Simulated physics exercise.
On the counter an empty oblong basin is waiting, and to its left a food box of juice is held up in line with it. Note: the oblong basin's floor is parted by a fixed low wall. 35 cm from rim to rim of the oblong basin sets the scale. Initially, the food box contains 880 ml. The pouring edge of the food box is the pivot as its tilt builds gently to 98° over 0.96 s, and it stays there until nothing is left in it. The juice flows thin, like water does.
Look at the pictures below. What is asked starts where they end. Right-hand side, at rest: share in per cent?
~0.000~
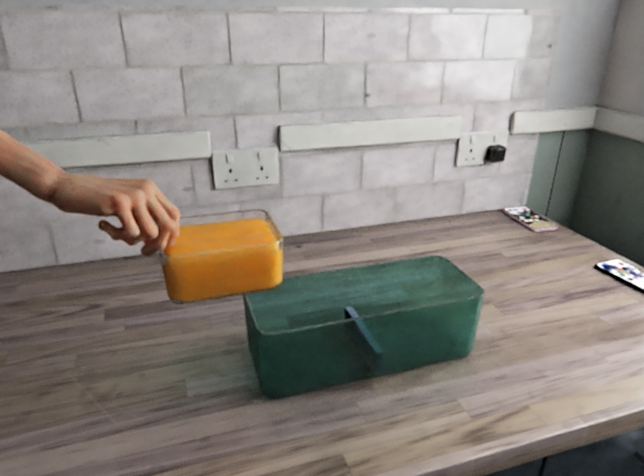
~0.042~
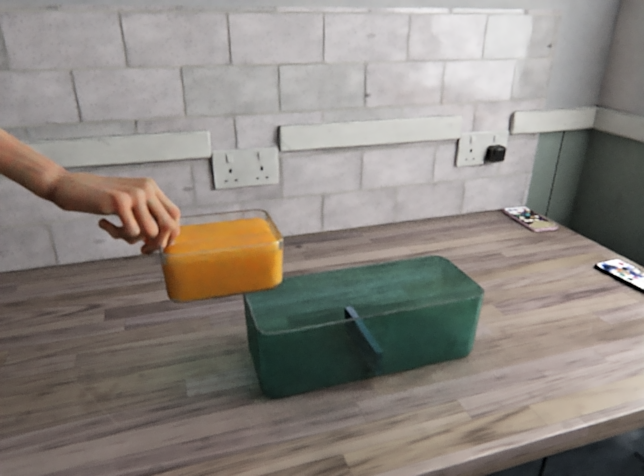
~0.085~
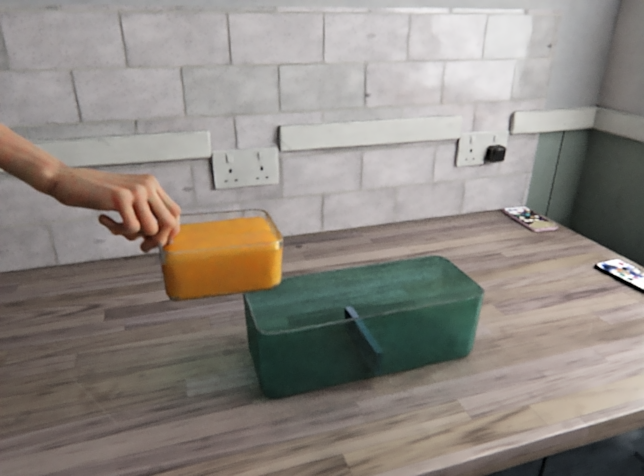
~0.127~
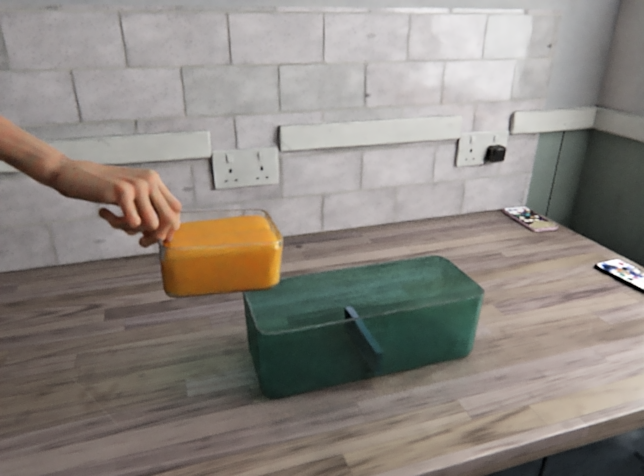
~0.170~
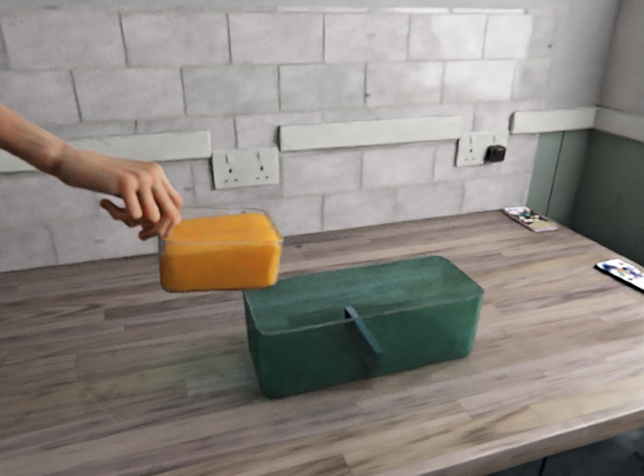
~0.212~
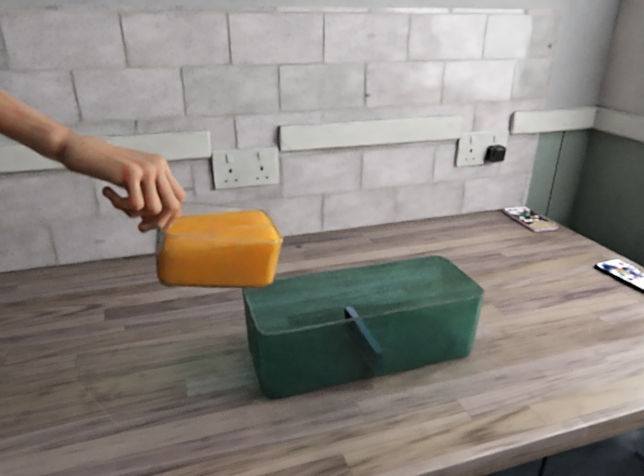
29 per cent.
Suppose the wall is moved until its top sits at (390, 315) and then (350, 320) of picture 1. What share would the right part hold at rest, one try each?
In order, 5 and 50 per cent.
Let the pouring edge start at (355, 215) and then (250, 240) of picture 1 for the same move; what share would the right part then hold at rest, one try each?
Result: 80 per cent, then 15 per cent.
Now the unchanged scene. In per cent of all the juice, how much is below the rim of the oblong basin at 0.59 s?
I'd put it near 10 percent.
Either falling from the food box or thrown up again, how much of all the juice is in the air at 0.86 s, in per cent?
About 14 percent.
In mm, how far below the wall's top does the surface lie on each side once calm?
For the left, around 16 mm; for the right, around 28 mm.
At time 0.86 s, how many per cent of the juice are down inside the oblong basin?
70 per cent, give or take a little.
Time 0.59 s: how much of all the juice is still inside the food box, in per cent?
About 52 percent.
Then, 0.59 s in, the tilt is 66° and 53 per cent is still to pour, 9 is left of the wall and 0 right of it.
Then, 0.86 s in, the tilt is 95° and 9 per cent is still to pour, 42 is left of the wall and 28 right of it.
Then, 1.15 s in, the tilt is 98° and 1 per cent is still to pour, 59 is left of the wall and 28 right of it.
Then, 1.46 s in, the tilt is 98° and 0 per cent is still to pour, 61 is left of the wall and 29 right of it.
Finally, 61 per cent lies left of the wall, 29 right of it and 10 outside.
